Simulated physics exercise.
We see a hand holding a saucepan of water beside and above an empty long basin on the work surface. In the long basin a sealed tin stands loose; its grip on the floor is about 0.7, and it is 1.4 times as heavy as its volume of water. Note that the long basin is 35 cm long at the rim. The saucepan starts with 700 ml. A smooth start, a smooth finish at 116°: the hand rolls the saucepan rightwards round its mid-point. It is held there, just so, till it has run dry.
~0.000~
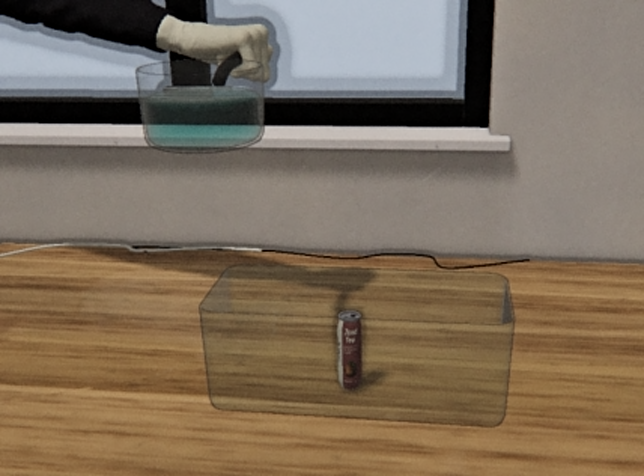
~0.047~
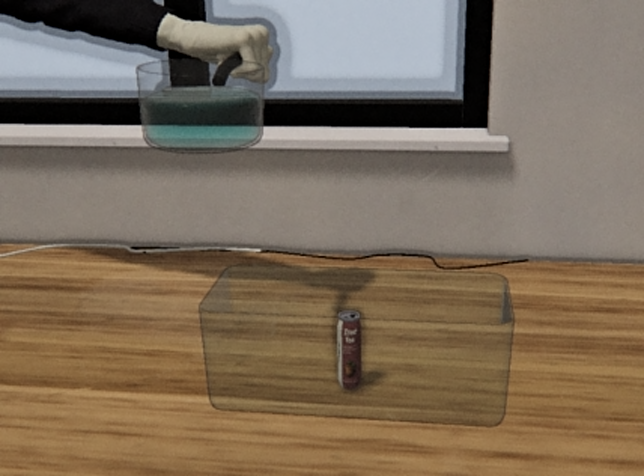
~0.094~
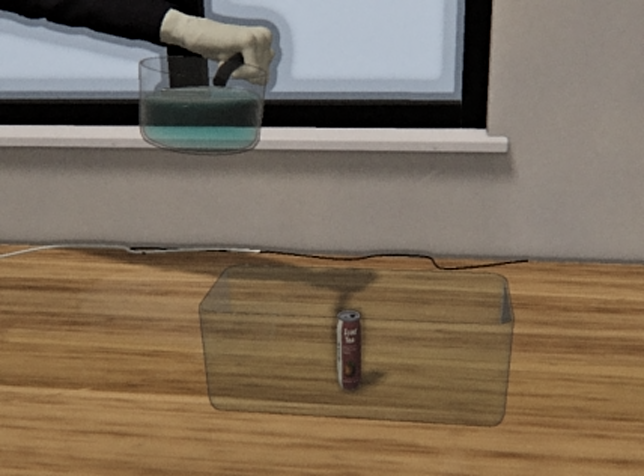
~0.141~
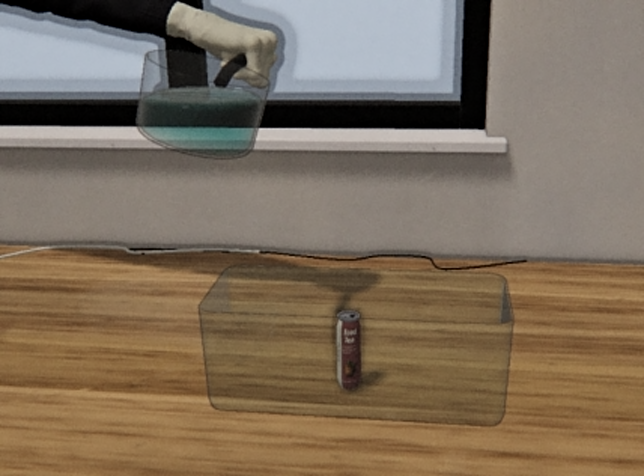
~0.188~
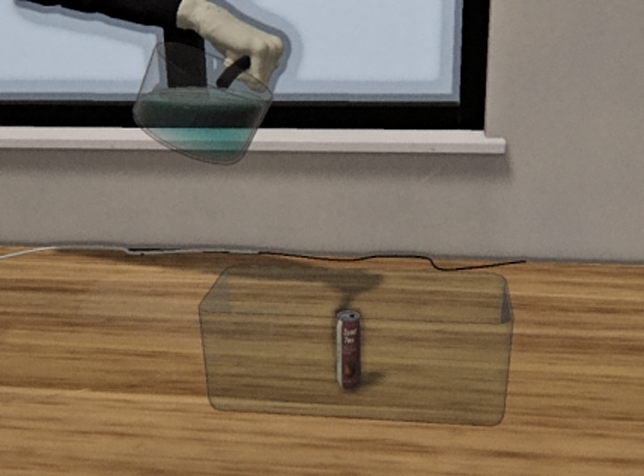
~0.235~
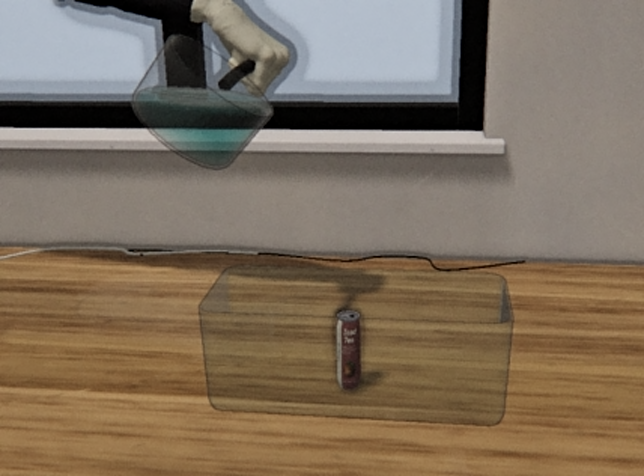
A gloved hand steadily tilts a saucepan of water rightwards above an empty long basin.
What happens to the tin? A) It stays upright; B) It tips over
The answer is B.
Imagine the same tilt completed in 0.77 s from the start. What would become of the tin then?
The tin tips over.
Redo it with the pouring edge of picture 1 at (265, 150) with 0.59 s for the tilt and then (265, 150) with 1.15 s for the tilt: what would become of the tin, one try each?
Try 1: Still standing; try 2: Still standing.
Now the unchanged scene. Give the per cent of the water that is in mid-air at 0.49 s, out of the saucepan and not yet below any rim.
Some 64 % is the figure.
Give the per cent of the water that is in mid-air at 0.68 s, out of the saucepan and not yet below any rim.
Close to 12 in every hundred parts.
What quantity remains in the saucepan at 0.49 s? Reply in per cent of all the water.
About 26 percent.
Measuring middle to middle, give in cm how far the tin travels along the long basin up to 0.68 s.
It has moved some 2 cm.
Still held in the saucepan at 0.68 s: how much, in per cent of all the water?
I'd estimate some 3 per cent.
By 0.49 s the tilt is 108° and 25 per cent is still to pour; the tin stands where it began.
By 0.68 s the tilt is 116° and 3 per cent is still to pour; the tin stands 2 cm from where it began.
By 0.88 s the tilt is 116° and 0 per cent is still to pour; the tin leans 54°.
By 1.09 s the tilt is 116° and 0 per cent is still to pour; the tin lies on its side.
At rest the tin lies on its side.
